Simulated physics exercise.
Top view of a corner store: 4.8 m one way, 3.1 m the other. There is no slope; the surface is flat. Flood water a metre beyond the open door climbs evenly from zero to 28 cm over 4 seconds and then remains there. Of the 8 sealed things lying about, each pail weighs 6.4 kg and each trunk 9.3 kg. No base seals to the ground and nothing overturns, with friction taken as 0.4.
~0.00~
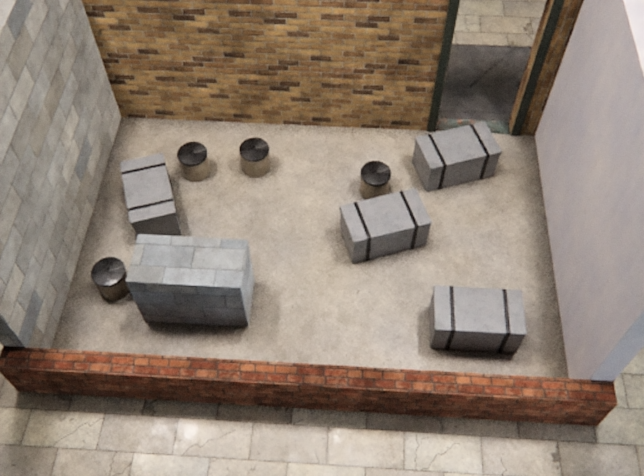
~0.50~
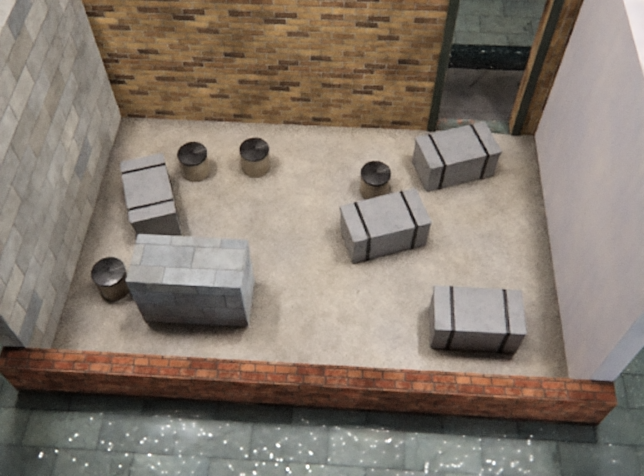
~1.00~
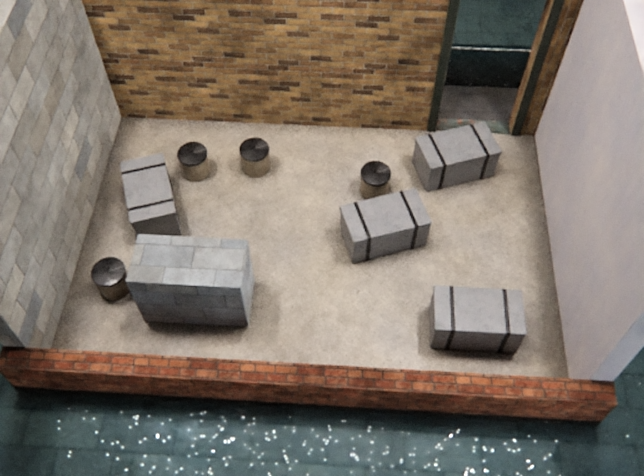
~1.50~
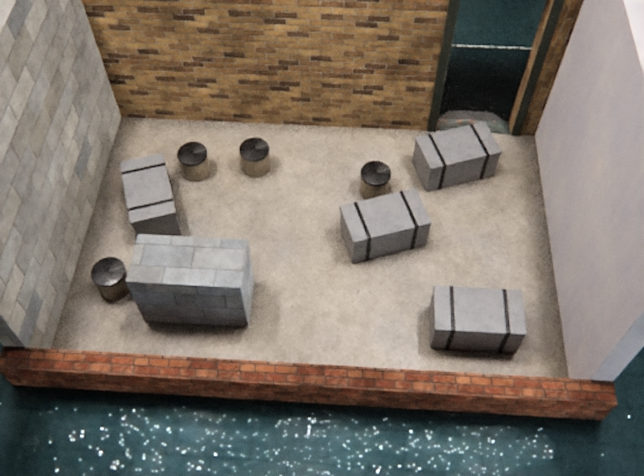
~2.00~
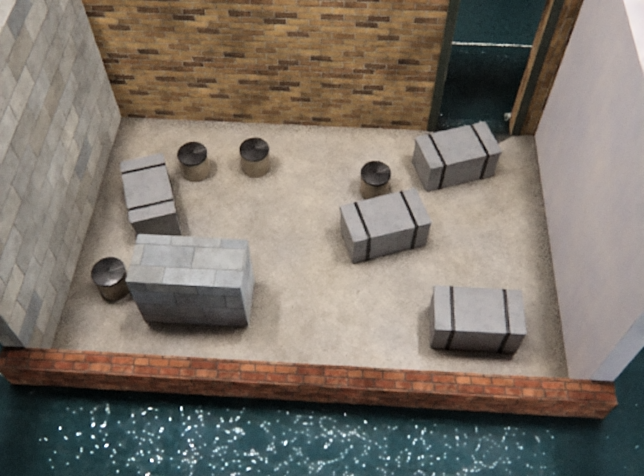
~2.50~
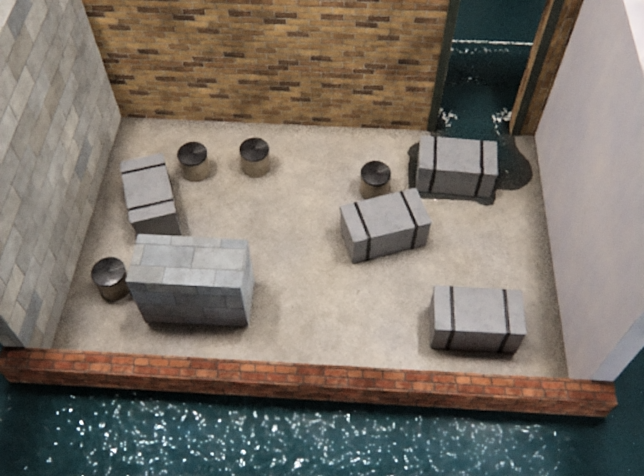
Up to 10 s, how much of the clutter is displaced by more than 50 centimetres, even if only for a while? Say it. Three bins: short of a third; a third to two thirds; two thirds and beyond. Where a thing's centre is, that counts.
Bin: A third to two thirds.
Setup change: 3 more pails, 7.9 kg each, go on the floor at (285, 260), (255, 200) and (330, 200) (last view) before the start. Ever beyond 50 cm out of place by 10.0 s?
The three, in order: Larger, smaller shift, smaller shift.
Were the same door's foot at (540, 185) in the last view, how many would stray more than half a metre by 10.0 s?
Then 7 of them would.
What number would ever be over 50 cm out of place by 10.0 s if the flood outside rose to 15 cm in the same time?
So the tally would be 3.
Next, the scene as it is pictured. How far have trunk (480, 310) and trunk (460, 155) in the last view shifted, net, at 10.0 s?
140 cm, 140 cm.
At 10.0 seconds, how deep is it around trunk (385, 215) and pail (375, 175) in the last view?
Close to 14 and 5 centimetres.
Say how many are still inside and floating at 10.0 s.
The number is 6.
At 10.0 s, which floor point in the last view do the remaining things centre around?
Centred roughly on (254, 217).
After 3.5 s 1 of 8 are over 50 cm from their spots; 0 afloat.
After 4.5 s 2 of 8 are over 50 cm from their spots; 1 afloat.
After 7.0 s 3 of 8 are over 50 cm from their spots; 2 afloat.
After 10.0 s 3 of 8 are over 50 cm from their spots, and 3 have been at some point; 6 afloat.
